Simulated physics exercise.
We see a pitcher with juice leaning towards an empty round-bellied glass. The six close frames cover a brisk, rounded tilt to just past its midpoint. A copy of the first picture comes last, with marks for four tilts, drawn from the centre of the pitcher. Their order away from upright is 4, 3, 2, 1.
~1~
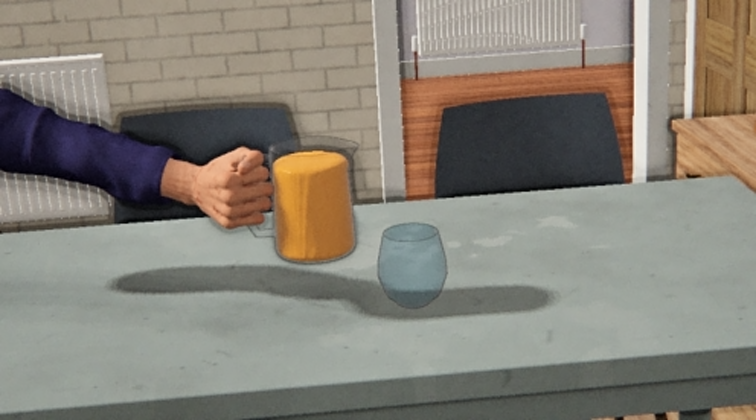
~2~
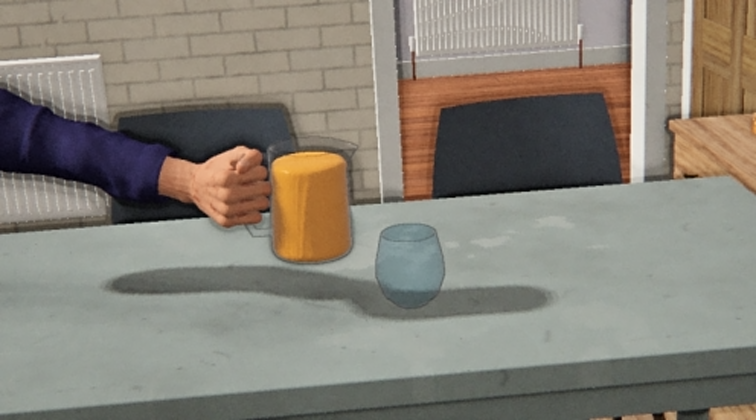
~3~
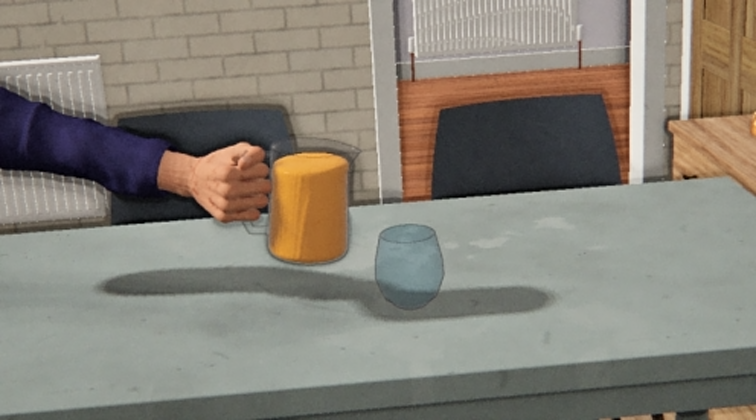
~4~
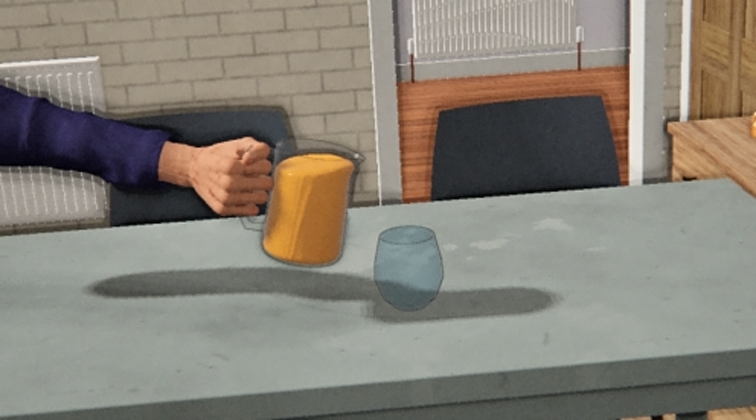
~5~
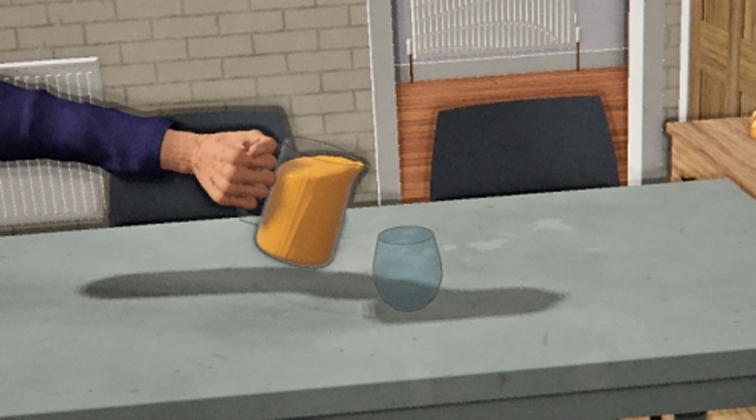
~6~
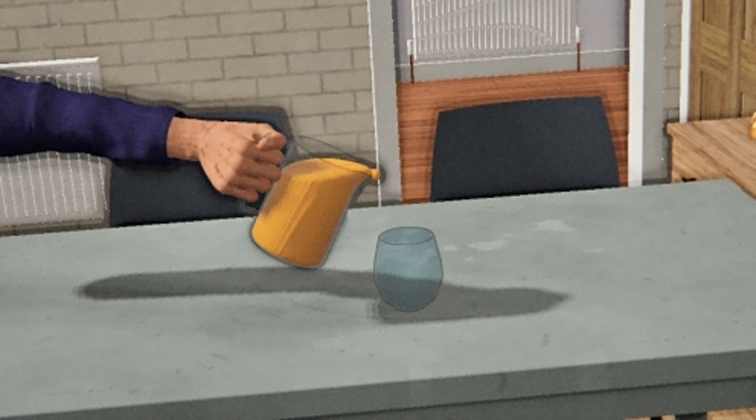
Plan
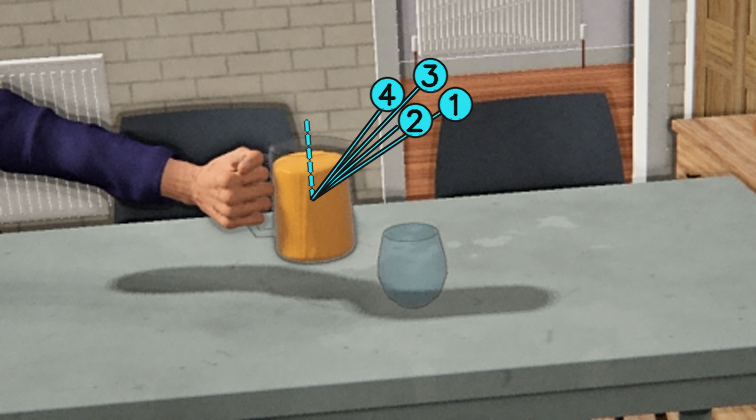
In this clip, a hand in a dark purple sleeve holds a clear pitcher of orange juice upright over a grey table, then tilts it rightward toward an empty round-bellied glass until juice reaches over the lip.
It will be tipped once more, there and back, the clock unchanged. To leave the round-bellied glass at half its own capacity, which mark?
Use line 2.
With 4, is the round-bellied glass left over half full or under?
Under half.
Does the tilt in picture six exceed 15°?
Yes.
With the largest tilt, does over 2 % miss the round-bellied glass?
No.
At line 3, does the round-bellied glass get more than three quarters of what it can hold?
No, less.
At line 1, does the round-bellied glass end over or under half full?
Over half.
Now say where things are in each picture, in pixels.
The first frame shows upright, lip at (358, 145); rim of the round-bellied glass round (410, 232); nothing has left yet.
The second frame shows upright, lip at (357, 146); nothing has left yet.
The third frame shows tipped about 6°, lip at (359, 150); nothing has left yet.
The fourth frame shows tipped about 12°, lip at (364, 157); nothing has left yet.
The fifth frame shows tipped about 20°, lip at (369, 165); nothing has left yet.
The sixth frame shows tipped about 28°, lip at (374, 175); juice is over the lip, down to (374, 175).
On the marked copy, 1 at (440, 112); 2 at (397, 126); 3 at (418, 87); 4 at (379, 110).
If 1 is chosen, the round-bellied glass ends with about 66 % of what it can hold.
If 2 is chosen, the round-bellied glass ends with about 50 % of what it can hold.
If 3 is chosen, the round-bellied glass ends with about 37 % of what it can hold.
If 4 is chosen, the round-bellied glass ends with about 25 % of what it can hold.
